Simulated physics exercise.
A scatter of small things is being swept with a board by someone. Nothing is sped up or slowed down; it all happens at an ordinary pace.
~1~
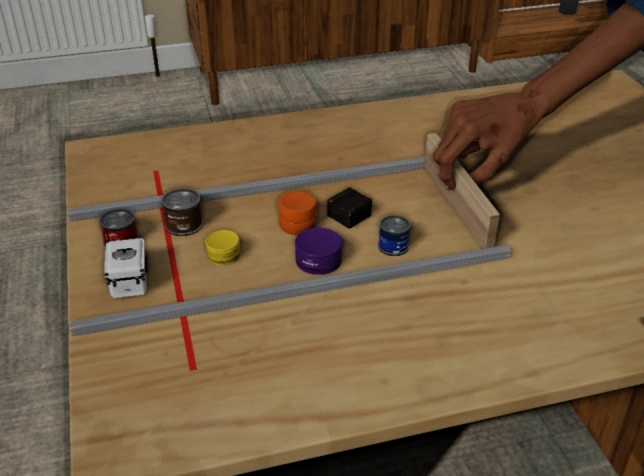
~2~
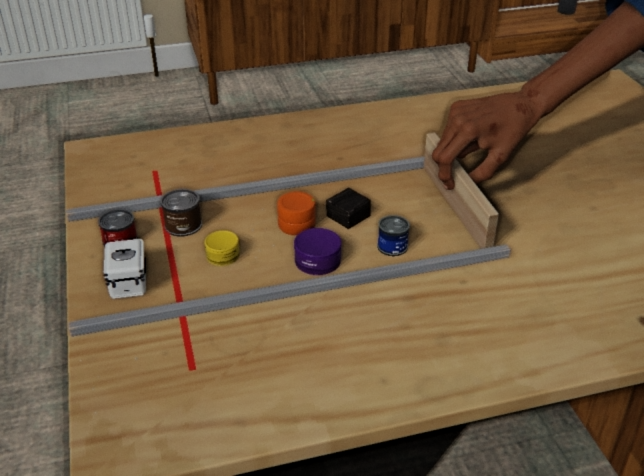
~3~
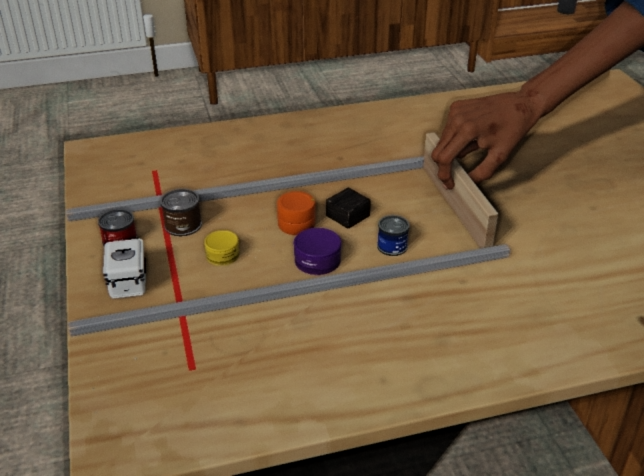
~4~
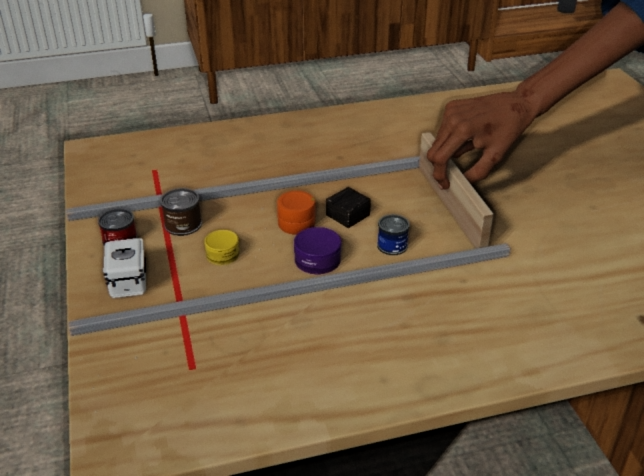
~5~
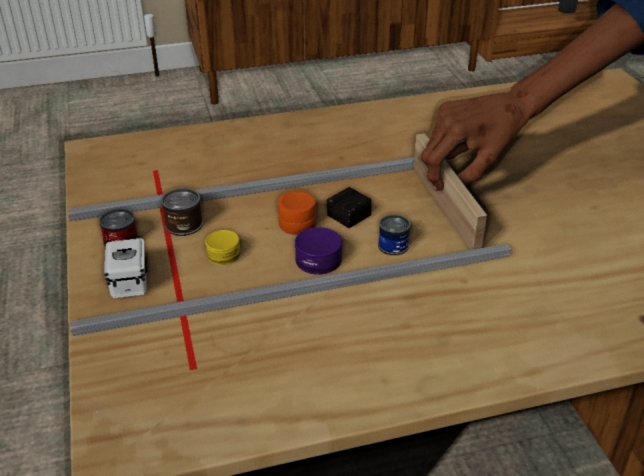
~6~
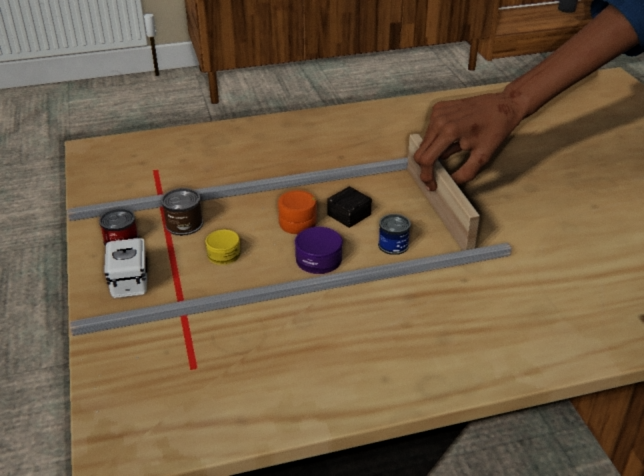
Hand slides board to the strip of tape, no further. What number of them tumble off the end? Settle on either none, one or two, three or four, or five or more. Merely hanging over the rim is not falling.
I expect that none will fail to stay on the table.
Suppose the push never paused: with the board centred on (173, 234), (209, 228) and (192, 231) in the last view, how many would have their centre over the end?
Going through the three places, I get 0, 0 and 0.
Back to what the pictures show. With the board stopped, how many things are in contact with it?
The number is 4.
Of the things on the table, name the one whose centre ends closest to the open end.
Foremost: The white case.
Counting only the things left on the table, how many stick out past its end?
The tally is 1.
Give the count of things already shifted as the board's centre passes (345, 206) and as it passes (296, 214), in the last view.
Answer - first 4, then 4.
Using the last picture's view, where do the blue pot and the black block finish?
Same order as the question: First (160, 273), second (152, 235).
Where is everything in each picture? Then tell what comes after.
In the first frame, red tin (119, 229); white case (127, 268); brown pot (183, 212); board (459, 189); tape (172, 254).
In the second frame, white case (126, 269); blue pot (393, 236).
In the third frame, brown pot (181, 212); black block (348, 208).
In the fourth frame, red tin (118, 229); yellow tub (222, 247).
In the fifth frame, white case (127, 269); orange lid (297, 213).
In the sixth frame, red tin (119, 229); white case (127, 268); brown pot (183, 212); board (440, 191); tape (172, 254).
Early on, none off yet; red tin at rest near (119, 229); white case at rest near (127, 268); brown pot at rest near (183, 212).
A while later, none off yet; red tin at rest near (119, 229); white case at rest near (127, 268); brown pot at rest near (180, 211).
Finally, the number that fall off is zero.
